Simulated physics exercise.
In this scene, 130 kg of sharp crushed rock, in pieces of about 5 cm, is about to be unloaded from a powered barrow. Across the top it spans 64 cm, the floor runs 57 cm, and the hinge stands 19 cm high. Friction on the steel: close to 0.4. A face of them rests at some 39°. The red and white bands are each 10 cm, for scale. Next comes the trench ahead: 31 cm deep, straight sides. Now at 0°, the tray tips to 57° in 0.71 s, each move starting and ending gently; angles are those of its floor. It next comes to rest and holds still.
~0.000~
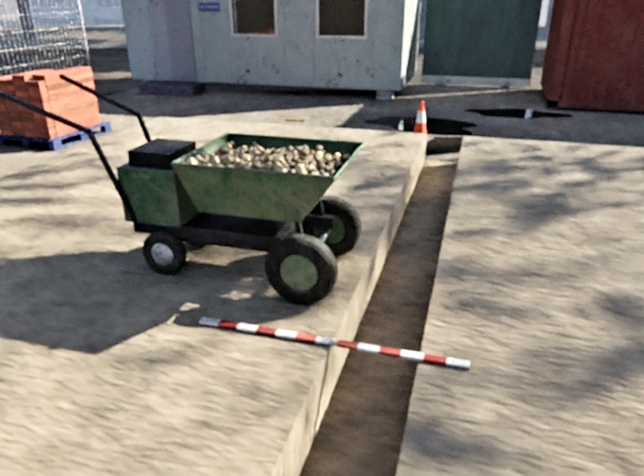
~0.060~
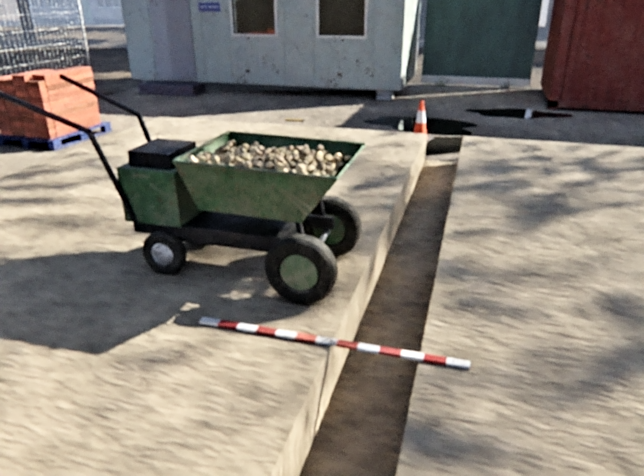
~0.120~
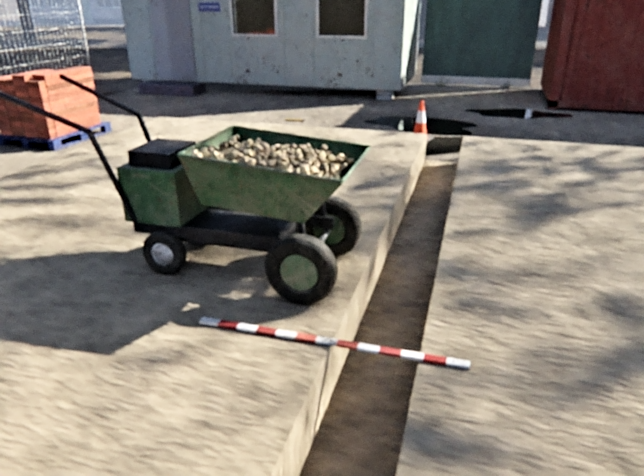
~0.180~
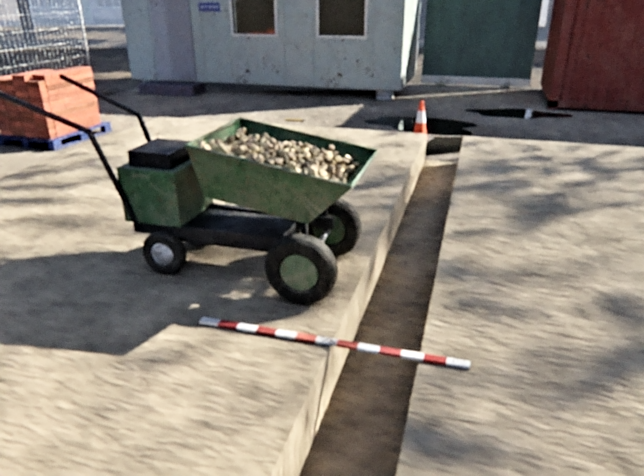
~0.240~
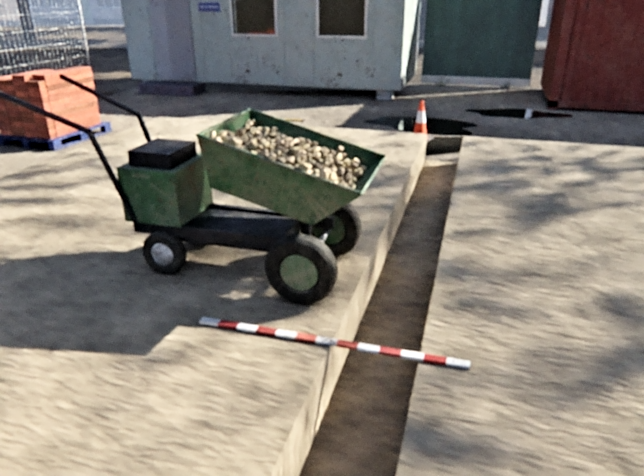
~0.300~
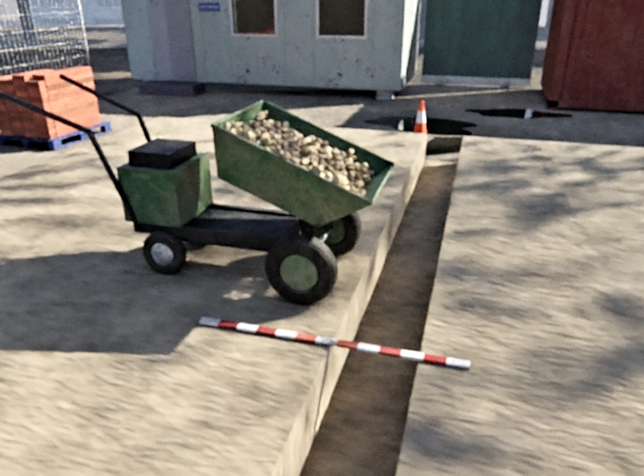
The video shows a green powered barrow loaded with stones standing beside a narrow trench, near a red and white banded pole. Its tray gradually tilts down toward the right, its left end rising, while the wheels stay in place.
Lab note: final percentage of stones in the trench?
Approx. 12 %.
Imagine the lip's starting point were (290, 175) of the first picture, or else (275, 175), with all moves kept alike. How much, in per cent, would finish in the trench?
Roughly 35 percent for the first, and 40 percent for the second.
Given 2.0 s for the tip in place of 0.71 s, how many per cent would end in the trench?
15 %.
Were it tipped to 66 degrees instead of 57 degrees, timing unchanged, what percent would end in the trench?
Roughly 25 percent.
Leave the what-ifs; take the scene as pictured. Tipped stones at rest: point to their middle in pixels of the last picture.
The tipped stones centre close to (456, 295).
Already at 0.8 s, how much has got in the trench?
By that moment, roughly 5 per cent of the load.
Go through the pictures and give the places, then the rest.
The first picture shows lip at (334, 178), floor tilted 0°, highest stones at (279, 154).
The second picture shows lip at (336, 179), floor tilted 1°, highest stones at (275, 152); the stones move at 0.3 m/s on average.
The third picture shows lip at (342, 182), floor tilted 4°, highest stones at (265, 149); the stones move at 0.6 m/s on average.
The fourth picture shows lip at (351, 187), floor tilted 9°, highest stones at (254, 139); the stones move at 0.8 m/s on average.
The fifth picture shows lip at (361, 194), floor tilted 15°, highest stones at (249, 131); the stones move at 1.0 m/s on average.
In the sixth picture, the tray is at 22°, its lip at (372, 203); the top of the load is at (259, 123); the stones move at 1.1 m/s on average.
After 0.5 s the floor is at 48°; 100 % in the tray; the foremost stones are at (390, 224).
After 0.8 s the floor is at 57°; 95 % in the tray, 4 % in the trench, 2 % past the trench; the foremost stones are at (444, 294).
After 1.2 s the floor is at 57°; 67 % in the tray, 5 % in the trench, 28 % past the trench; the foremost stones are at (530, 306).
After 3.1 s the floor is at 57°; 59 % in the tray, 12 % in the trench, 29 % past the trench; the foremost stones are at (589, 300).
